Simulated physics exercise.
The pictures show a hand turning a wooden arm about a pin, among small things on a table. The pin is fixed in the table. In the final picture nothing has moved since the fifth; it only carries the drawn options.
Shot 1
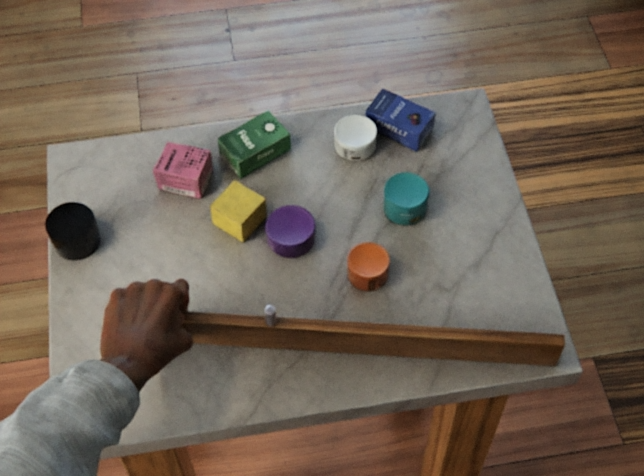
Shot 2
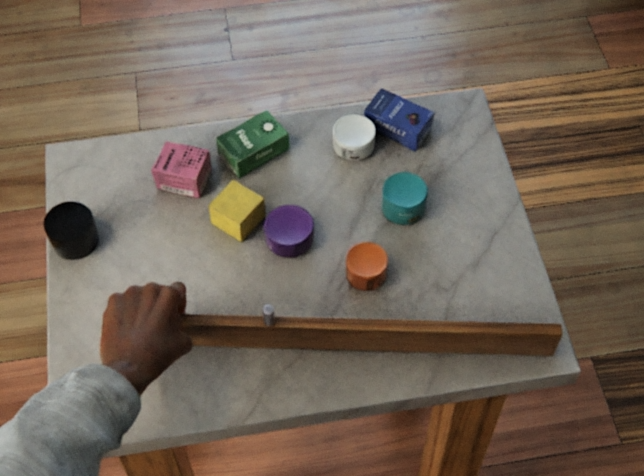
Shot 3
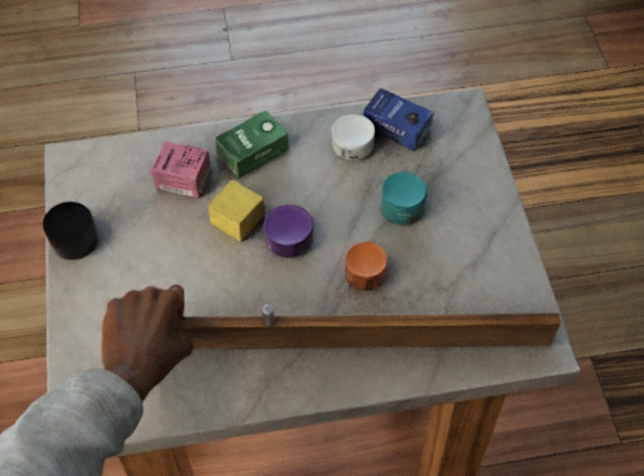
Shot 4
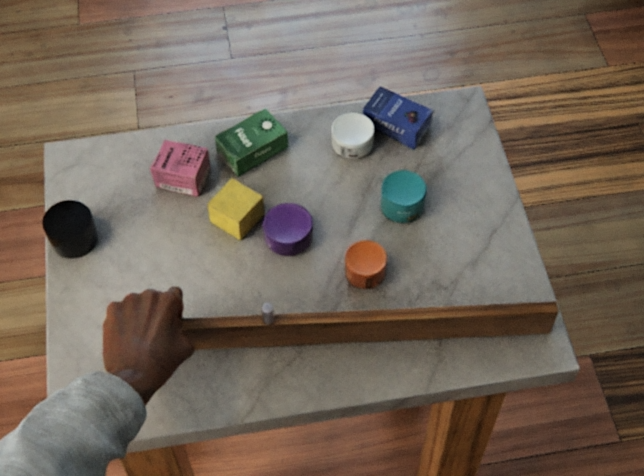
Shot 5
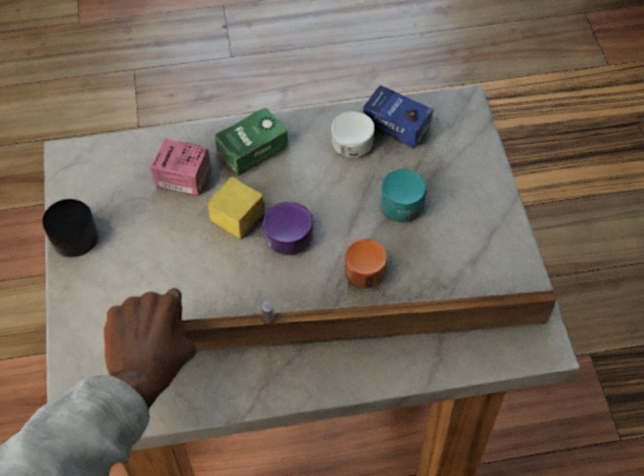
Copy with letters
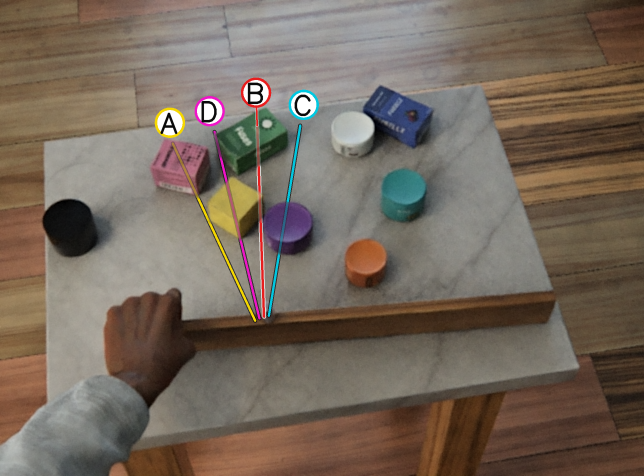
A wooden arm, gripped at its left end by a hand in a grey sleeve, starts out sloping slightly down to the right across a table. It turns slowly about a pin, its right end swinging a little upward toward the orange tub, while the surrounding tubs, boxes and black pot stay in place.
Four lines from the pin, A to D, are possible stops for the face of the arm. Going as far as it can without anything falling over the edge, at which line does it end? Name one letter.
Stop at C.
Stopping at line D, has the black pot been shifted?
No.
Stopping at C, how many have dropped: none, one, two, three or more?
In all, none.
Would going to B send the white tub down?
By then, yes.
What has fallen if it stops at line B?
The white tub goes over.
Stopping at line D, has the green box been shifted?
Yes.
On the marked copy, A at (212, 227); B at (260, 215); C at (285, 214); D at (235, 219).
With C. Early on, arm (391, 247); orange tub (359, 255); black pot (71, 228).
Further on, arm (338, 208); white tub (348, 129); turquoise tub (346, 160).
At the end, arm (289, 196); white tub (286, 107); green box (234, 135); nothing has fallen.
As for the rest, A drops the white tub; B drops the white tub; D drops the white tub.
